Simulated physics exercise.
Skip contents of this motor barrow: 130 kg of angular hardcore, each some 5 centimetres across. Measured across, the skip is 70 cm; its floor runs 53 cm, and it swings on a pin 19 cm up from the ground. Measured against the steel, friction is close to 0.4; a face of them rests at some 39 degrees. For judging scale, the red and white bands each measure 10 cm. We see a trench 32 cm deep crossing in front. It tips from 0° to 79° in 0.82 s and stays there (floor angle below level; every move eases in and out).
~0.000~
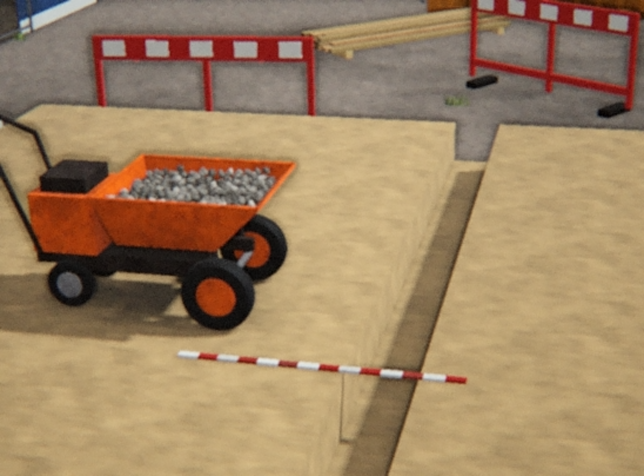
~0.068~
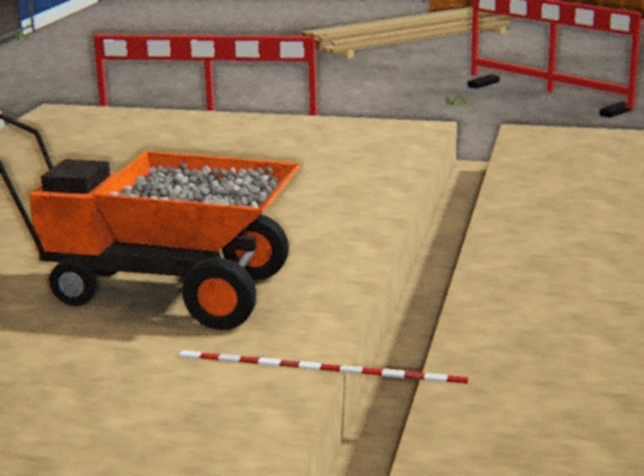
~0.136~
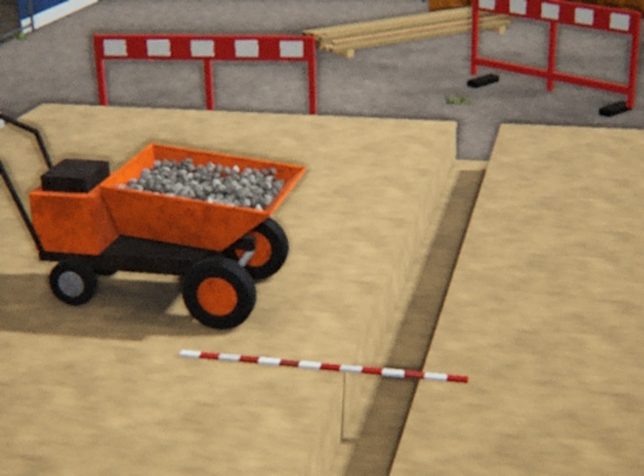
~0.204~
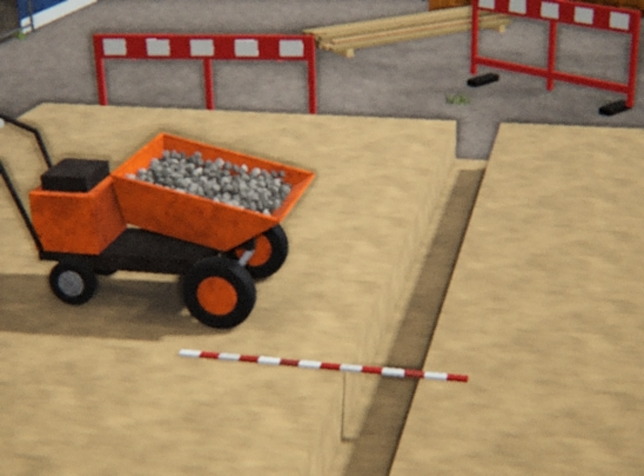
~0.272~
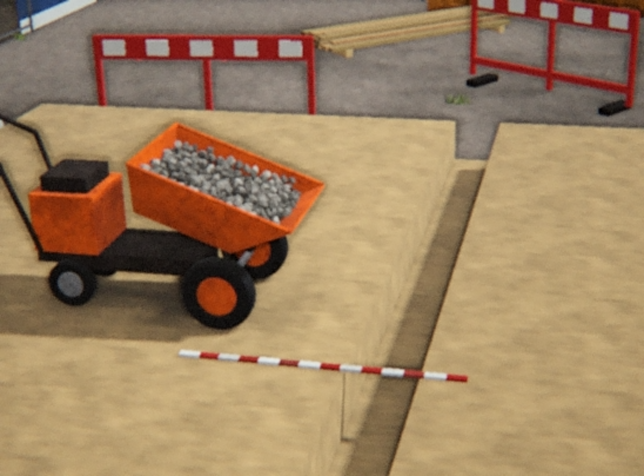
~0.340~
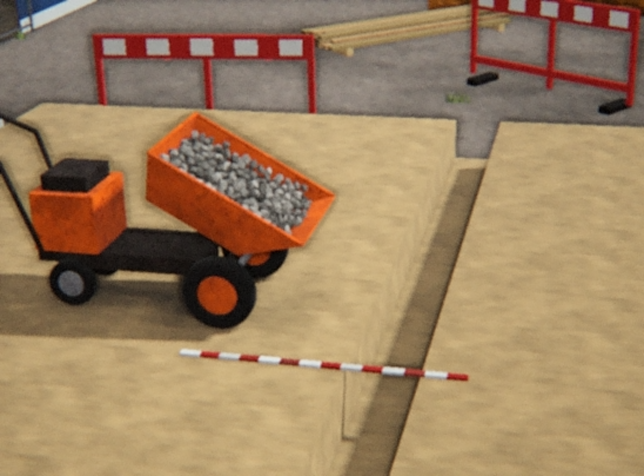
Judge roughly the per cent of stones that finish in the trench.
An estimated 49 per cent finish in the trench.
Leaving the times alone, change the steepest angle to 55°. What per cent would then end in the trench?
It would be close to 30 percent.
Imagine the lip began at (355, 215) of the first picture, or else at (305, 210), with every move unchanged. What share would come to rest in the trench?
It'd be around 10 per cent and after that around 100 per cent.
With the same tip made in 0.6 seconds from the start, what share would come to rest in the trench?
I'd put it at some 60 in a hundred.
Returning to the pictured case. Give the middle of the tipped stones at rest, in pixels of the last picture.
At about pixel (406, 356) in the last view.
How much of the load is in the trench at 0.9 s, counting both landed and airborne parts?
By that moment, roughly 20 per cent of the load.
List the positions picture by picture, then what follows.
The first frame shows lip at (259, 209), floor tilted 0°, highest stones at (228, 180).
The second frame shows lip at (263, 210), floor tilted 2°, highest stones at (213, 181); the stones move at 0.3 m/s on average.
In the third frame, the skip is at 6°, its lip at (270, 214); the top of the load is at (173, 172); the stones move at 0.6 m/s on average.
The fourth frame shows lip at (280, 221), floor tilted 12°, highest stones at (169, 166); the stones move at 0.9 m/s on average.
In the fifth frame, the skip is at 20°, its lip at (291, 232); the top of the load is at (178, 155); the stones move at 1.0 m/s on average.
The sixth frame shows lip at (303, 245), floor tilted 30°, highest stones at (191, 144); the stones move at 1.2 m/s on average.
After 0.6 s the floor is at 67°; 100 % in the skip; the foremost stones are at (336, 286).
After 0.9 s the floor is at 79°; 68 % in the skip, 12 % short of the trench, 20 % in the trench; the foremost stones are at (431, 344).
After 1.3 s the floor is at 79°; 42 % in the skip, 13 % short of the trench, 45 % in the trench; the foremost stones are at (465, 316).
After 3.2 s the floor is at 79°; 38 % in the skip, 13 % short of the trench, 49 % in the trench; the foremost stones are at (468, 340).
